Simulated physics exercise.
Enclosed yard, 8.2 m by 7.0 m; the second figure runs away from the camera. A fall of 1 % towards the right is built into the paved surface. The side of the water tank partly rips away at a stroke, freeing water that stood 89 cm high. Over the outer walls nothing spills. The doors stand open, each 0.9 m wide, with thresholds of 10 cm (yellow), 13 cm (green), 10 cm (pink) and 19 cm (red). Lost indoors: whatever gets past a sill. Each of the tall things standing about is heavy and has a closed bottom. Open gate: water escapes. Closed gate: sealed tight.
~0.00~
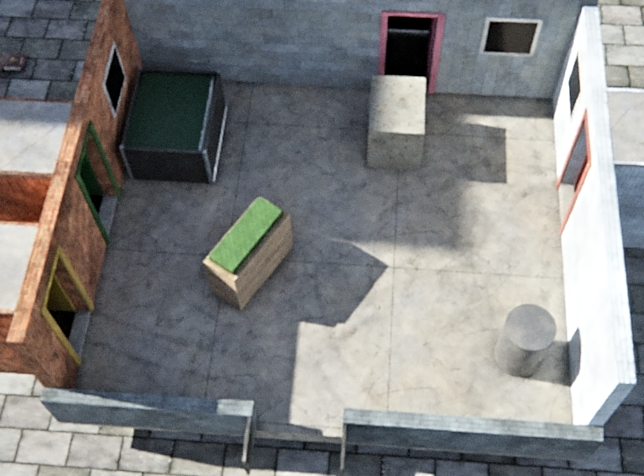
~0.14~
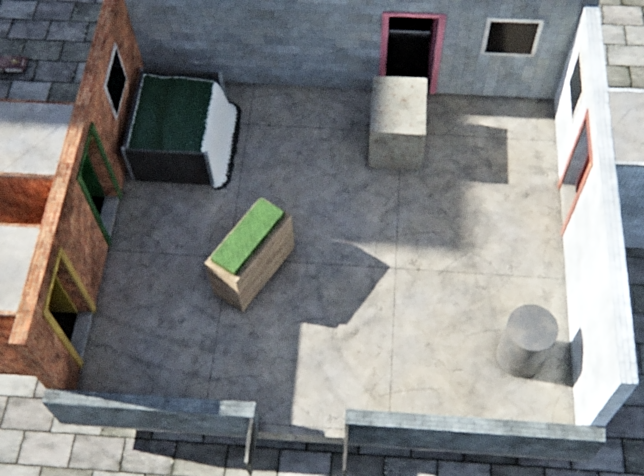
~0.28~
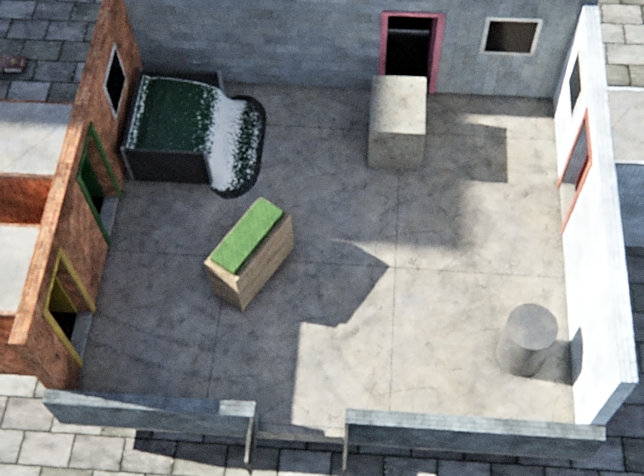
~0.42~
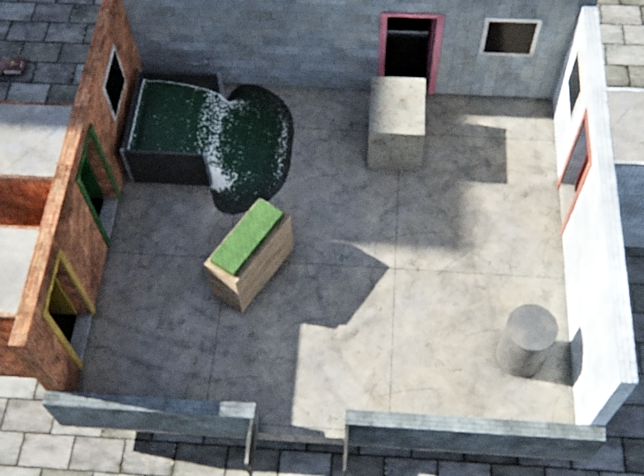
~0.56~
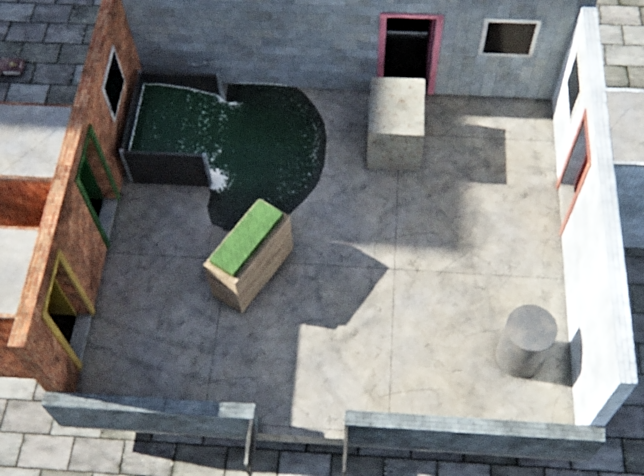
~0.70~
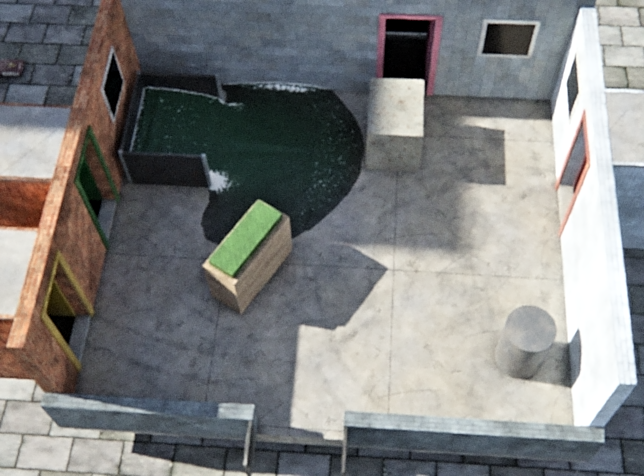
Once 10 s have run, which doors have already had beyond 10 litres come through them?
After 10 s: The yellow door has not yet; the green door has not yet; the pink door already has; the red door has not yet.
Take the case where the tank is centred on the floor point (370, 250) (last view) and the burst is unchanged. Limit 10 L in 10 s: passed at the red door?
Red: Too much.
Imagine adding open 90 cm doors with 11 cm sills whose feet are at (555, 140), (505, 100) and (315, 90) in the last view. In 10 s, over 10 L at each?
In sequence the answers are more than that, less than that and more than that.
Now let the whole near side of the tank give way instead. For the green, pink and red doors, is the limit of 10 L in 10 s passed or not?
Note: Green beyond the mark, pink short of the mark, red short of the mark.
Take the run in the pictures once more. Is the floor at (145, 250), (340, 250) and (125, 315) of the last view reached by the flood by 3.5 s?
Going in order, clear, then covered, then clear.
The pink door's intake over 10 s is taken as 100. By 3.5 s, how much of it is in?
About 95 per cent.
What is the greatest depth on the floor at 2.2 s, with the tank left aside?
I'd put it at close to 36 cm.
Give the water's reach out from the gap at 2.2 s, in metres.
7.0 m.
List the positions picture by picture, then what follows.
In the first picture, the water tank at (172, 112) is whole and still, 89 cm deep.
In the second picture, water pours out at (216, 135) and has run 1.0 m, to (215, 187); typically 7 cm deep outside, 89 cm at the water tank's back.
In the third picture, water pours out at (216, 135) and has run 1.2 m, to (233, 193); typically 15 cm deep outside, 78 cm at the water tank's back.
In the fourth picture, water pours out at (216, 138) and has run 1.6 m, to a hidden place; typically 13 cm deep outside, 76 cm at the water tank's back.
In the fifth picture, the front is at (314, 181), 2.1 m from the gap at (215, 139); 5.6 m2 of floor is under water; 70 cm left at the back of the water tank.
In the sixth picture, water pours out at (214, 140) and has run 2.8 m, to (355, 174); typically 8 cm deep outside, 61 cm at the water tank's back.
After 1.4 s water covers 30 % of the floor and is deepest (46 cm) near (362, 153); yellow door not reached, green door not reached, pink door 19 cm at the sill, 0 L in, red door not reached.
After 2.2 s water covers 50 % of the floor and is deepest (36 cm) near (338, 101); yellow door not reached, green door not reached, pink door 16 cm at the sill, 24 L in, red door 9 cm at the sill, 0 L in.
After 3.5 s water covers 55 % of the floor and is deepest (24 cm) near (548, 111); yellow door not reached, green door not reached, pink door 10 cm at the sill, 36 L in, red door 15 cm at the sill, 0 L in.
After 6.0 s water covers 70 % of the floor and is deepest (18 cm) near (565, 356); yellow door not reached, green door not reached, pink door 5 cm at the sill, 37 L in, red door 6 cm at the sill, 0 L in.
After 10.0 s water covers 85 % of the floor and is deepest (10 cm) near (512, 383); yellow door not reached, green door 1 cm at the sill, 0 L in, pink door 3 cm at the sill, 37 L in, red door 8 cm at the sill, 0 L in.
